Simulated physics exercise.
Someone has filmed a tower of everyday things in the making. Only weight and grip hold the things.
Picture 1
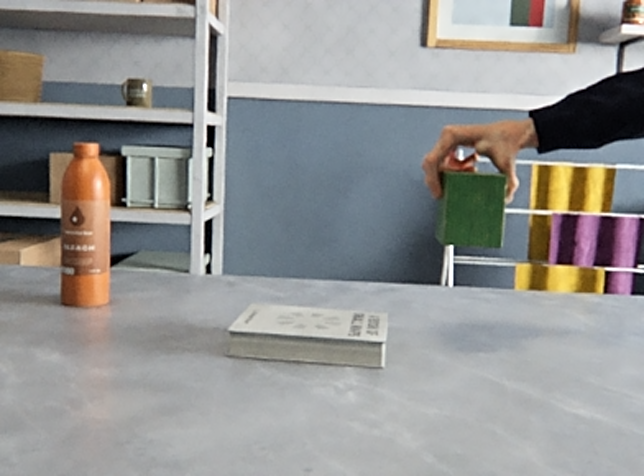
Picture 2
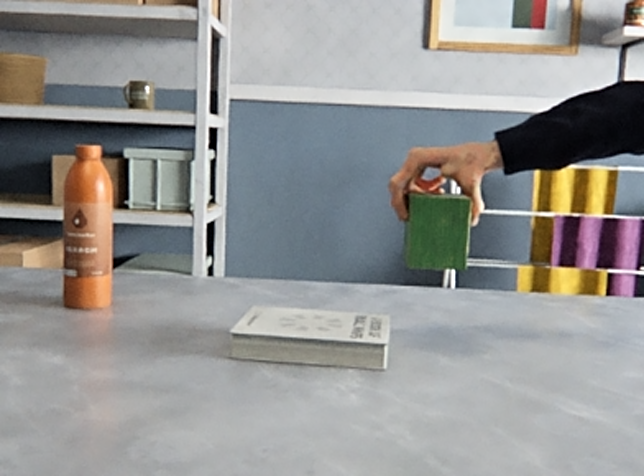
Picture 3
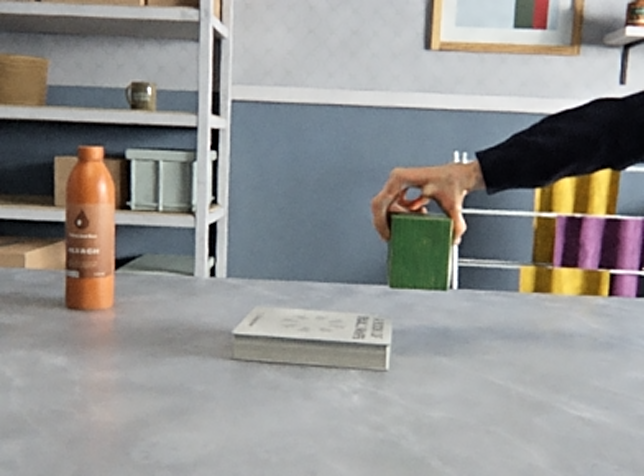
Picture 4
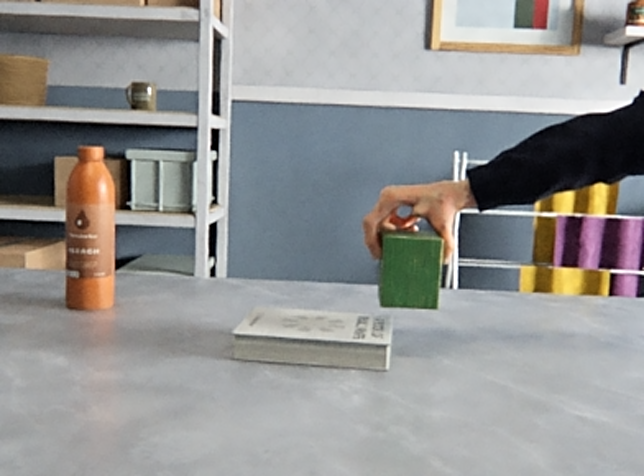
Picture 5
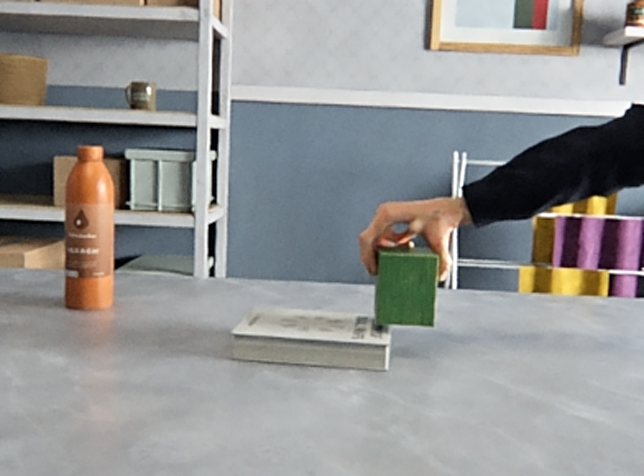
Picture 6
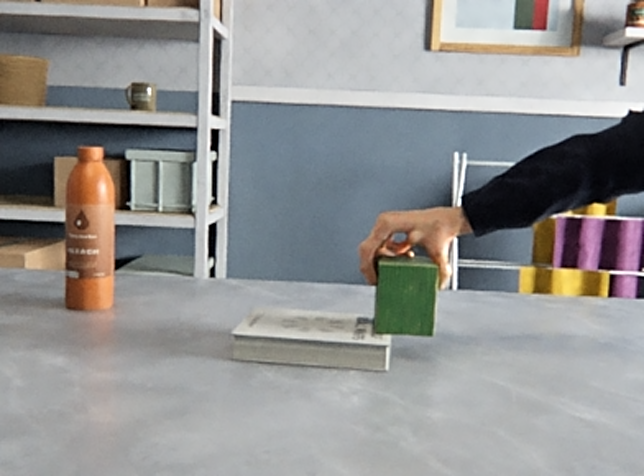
The clip opens with a hand holding a green block above a gray table, right of a white book, with an orange bottle standing at left. The hand carries the block leftward and down, then lowers it more slowly to the book's right edge, fingers still gripping its top.
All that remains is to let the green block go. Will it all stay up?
As it turns out, it gives way.
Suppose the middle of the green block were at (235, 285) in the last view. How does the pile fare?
Then it gives way.
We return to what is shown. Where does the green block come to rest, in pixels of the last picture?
Near (468, 330).
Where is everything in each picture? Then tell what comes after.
In the first frame, on its way; green block (470, 208); white book (312, 333).
In the second frame, on its way; green block (435, 230); white book (314, 335).
In the third frame, on its way; green block (418, 250); white book (316, 336).
In the fourth frame, on its way; green block (409, 268); white book (317, 336).
In the fifth frame, on its way; green block (405, 285); white book (316, 336).
In the sixth frame, in place under the hand; green block (405, 294); white book (316, 337).
Then, 0.30 s past the last view, green block rocked 58° from its first pose near (435, 314).
Then, 0.40 s past the last view, green block now fallen.
Then, 0.50 s past the last view, nothing new.
Finally, fallen, green block; the other 2 still in place. Final places as the last picture's camera would see them, green block near (468, 330). The pile loses its balance.
